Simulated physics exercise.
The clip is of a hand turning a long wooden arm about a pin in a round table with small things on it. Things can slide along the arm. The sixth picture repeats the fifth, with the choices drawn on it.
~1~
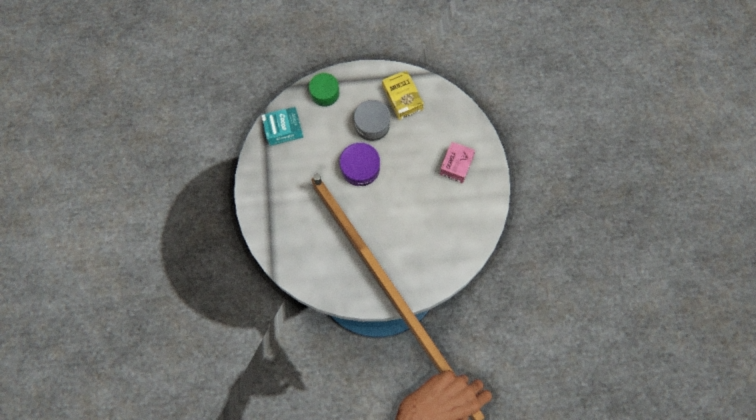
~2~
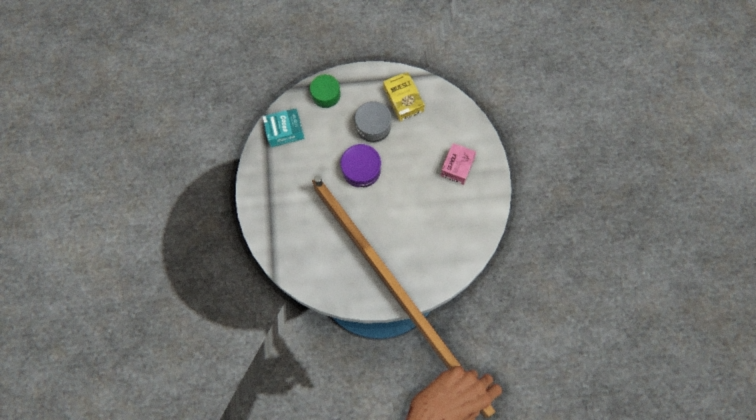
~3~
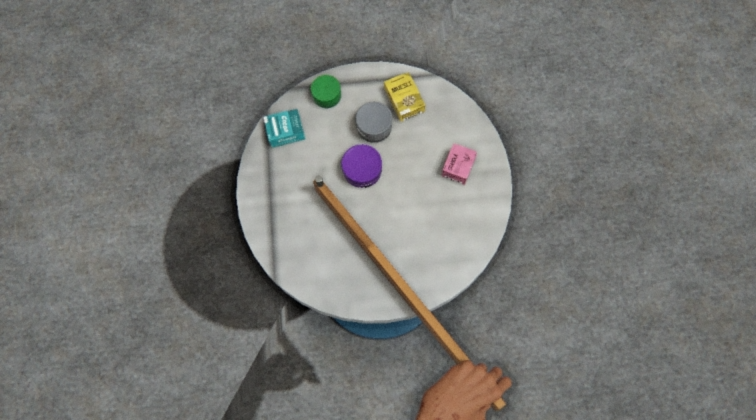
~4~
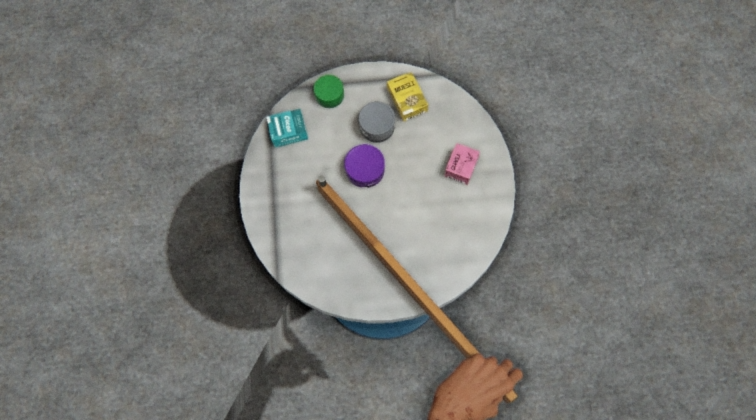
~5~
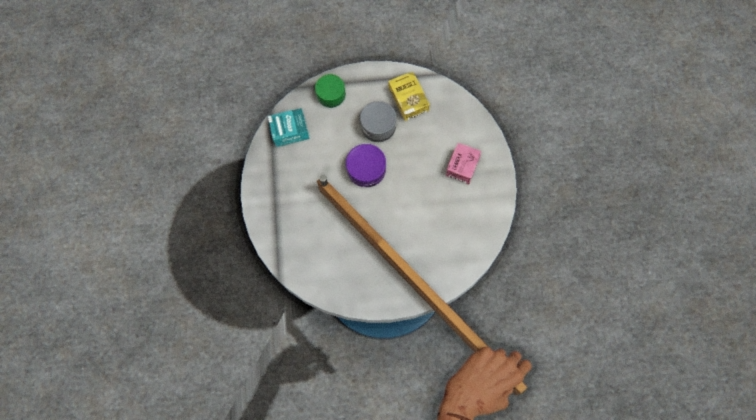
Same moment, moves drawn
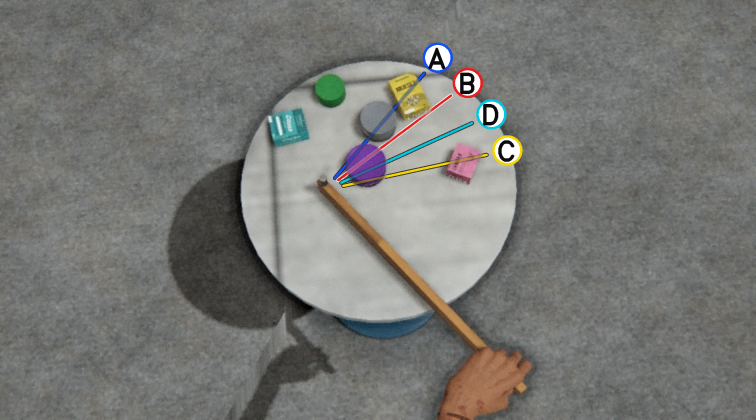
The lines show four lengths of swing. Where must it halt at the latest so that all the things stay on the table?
Line A.
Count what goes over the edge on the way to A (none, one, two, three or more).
In all, none.
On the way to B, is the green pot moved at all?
No.
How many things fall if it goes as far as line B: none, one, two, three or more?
By then, none.
On the marked copy, A at (381, 125); B at (396, 137); C at (415, 170); D at (408, 152).
Taking A. A third of the way, arm (419, 200); green pot (331, 91); turquoise packet (289, 127).
Two thirds of the way, arm (411, 146); pink packet (442, 120); grey tub (379, 119).
When it is over, arm (383, 114); yellow packet (366, 62); pink packet (395, 80); nothing has fallen.
As for the rest, B is safe but short; C is safe but short; D is safe but short.
